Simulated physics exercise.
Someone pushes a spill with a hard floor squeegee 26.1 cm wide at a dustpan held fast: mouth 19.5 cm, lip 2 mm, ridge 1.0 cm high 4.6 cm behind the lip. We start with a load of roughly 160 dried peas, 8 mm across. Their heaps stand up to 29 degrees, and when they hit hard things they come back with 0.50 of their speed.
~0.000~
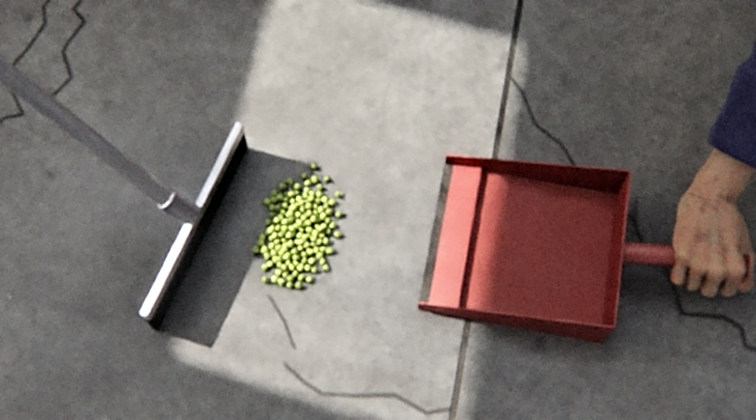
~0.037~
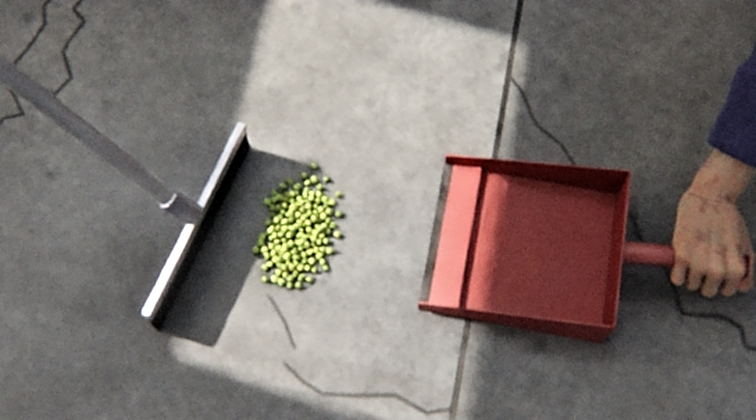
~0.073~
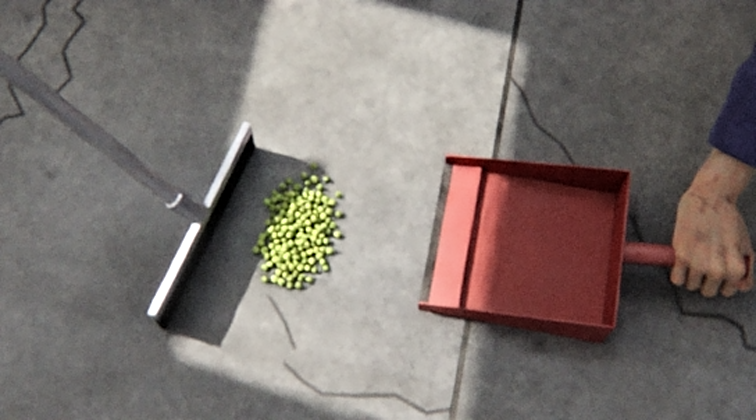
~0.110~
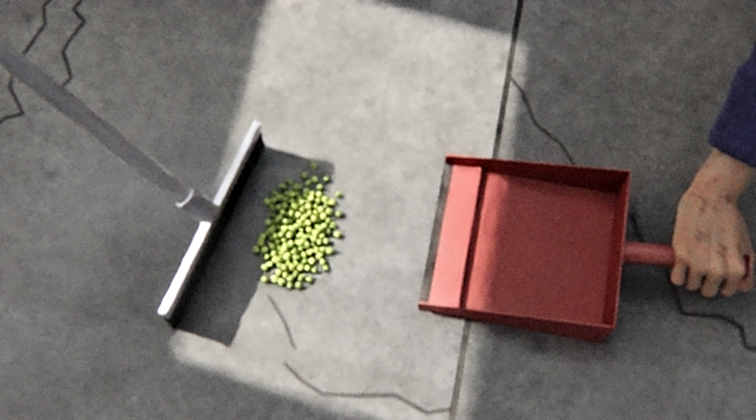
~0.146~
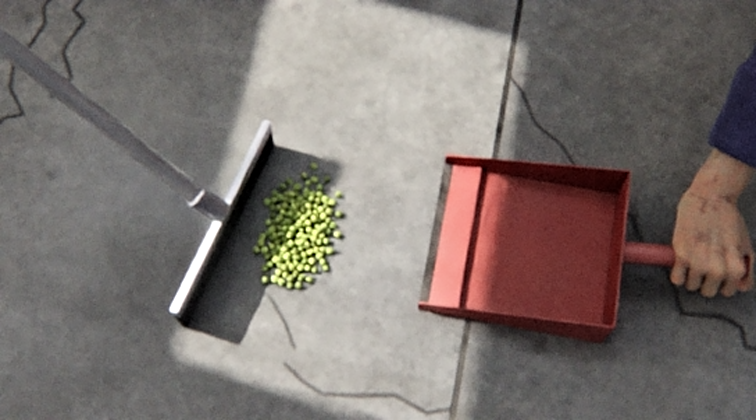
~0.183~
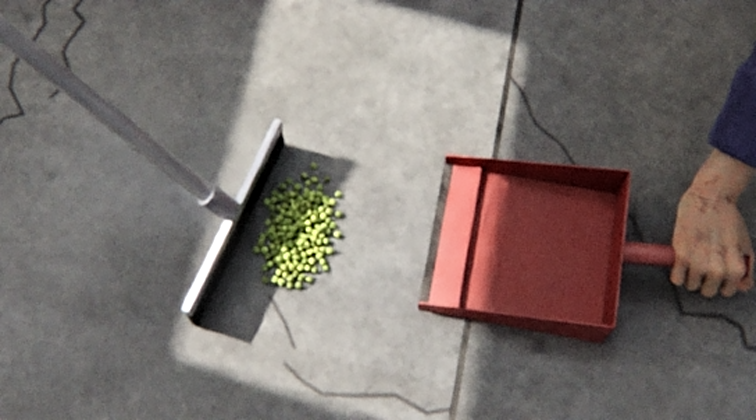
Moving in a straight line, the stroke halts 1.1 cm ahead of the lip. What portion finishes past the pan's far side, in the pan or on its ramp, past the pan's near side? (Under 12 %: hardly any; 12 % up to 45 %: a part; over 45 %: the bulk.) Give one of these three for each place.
One by one: Far side: Low. Pan: Low. Near side: Medium.
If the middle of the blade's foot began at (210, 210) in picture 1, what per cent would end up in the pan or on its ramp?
Close to 0 in a hundred.
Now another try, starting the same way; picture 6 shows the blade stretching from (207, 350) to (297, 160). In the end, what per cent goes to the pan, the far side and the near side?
Split: Pan = 25, far = 5, near = 40.
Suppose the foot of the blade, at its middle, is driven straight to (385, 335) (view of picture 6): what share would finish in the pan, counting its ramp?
Close to 20 in a hundred.
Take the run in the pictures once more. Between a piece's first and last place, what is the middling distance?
14 cm or so.
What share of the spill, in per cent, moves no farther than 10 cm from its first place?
It comes to near 0 percent.
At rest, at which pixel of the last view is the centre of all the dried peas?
(416, 250).
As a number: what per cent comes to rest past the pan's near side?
About 15 %.
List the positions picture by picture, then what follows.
In the first frame, blade from (147, 315) to (240, 130), moved 0.0 cm, 0 of the pieces shifted so far; middle of the pieces at (296, 227); pan at (536, 253).
In the second frame, blade from (149, 315) to (242, 130), moved 0.2 cm, 0 of the pieces shifted so far; middle of the pieces at (296, 227).
In the third frame, blade from (155, 314) to (247, 130), moved 0.9 cm, 0 of the pieces shifted so far; middle of the pieces at (296, 227).
In the fourth frame, blade from (166, 313) to (257, 129), moved 2.1 cm, 0 of the pieces shifted so far; middle of the pieces at (296, 227).
In the fifth frame, blade from (177, 312) to (267, 128), moved 3.4 cm, 0 of the pieces shifted so far; middle of the pieces at (296, 227).
In the sixth frame, blade from (189, 311) to (278, 127), moved 4.7 cm, 0 of the pieces shifted so far; middle of the pieces at (296, 227); pan at (536, 253). Its pace works out near 0.35 m/s, heading 17 degrees away from the viewer's side.
After 0.47 s, middle of the blade 14 cm from the lip; 0 % over the lip, far side 0 %, near side 5 %.
After 0.66 s, middle of the blade 7 cm from the lip; 0 % over the lip, far side 0 %, near side 10 %.
After 0.97 s, middle of the blade 4 cm from the lip; 5 % over the lip, far side 5 %, near side 15 %.
In the end, at 1.3 s, far side 5 %, pan 5 %, near side 15 %, in front of the lip or behind the blade 75 %.
